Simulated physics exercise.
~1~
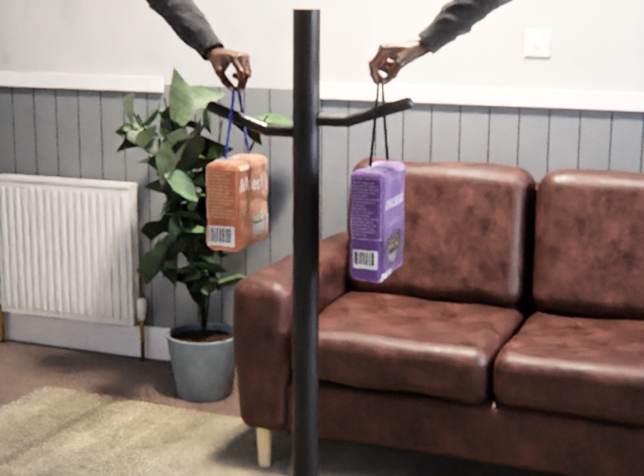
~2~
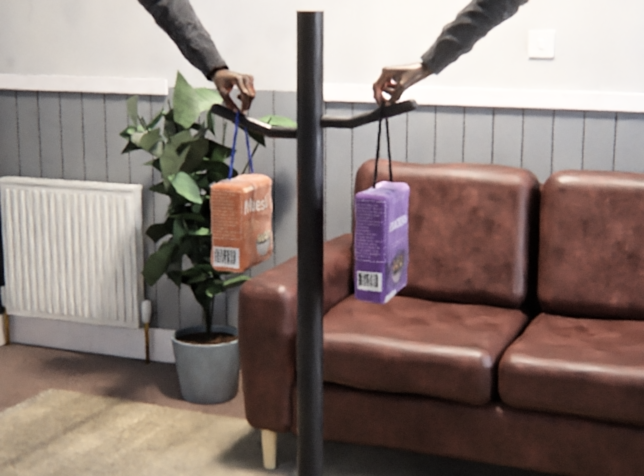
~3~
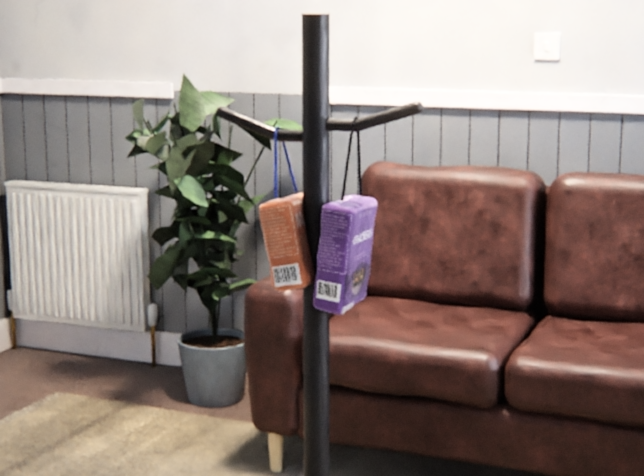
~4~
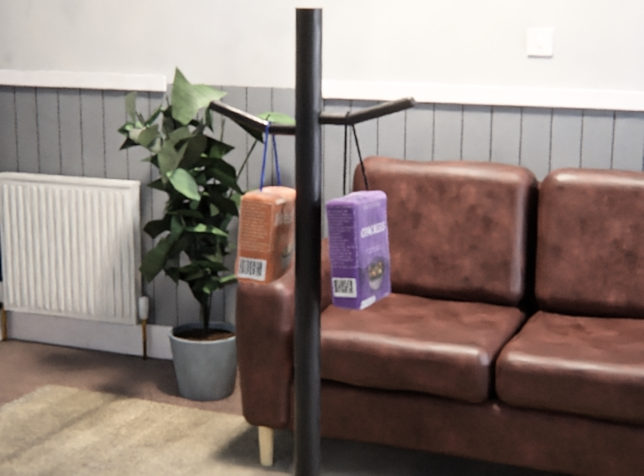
Orange and purple bags being hung on two pegs of a dark post by two hands, swinging inward and staying up.
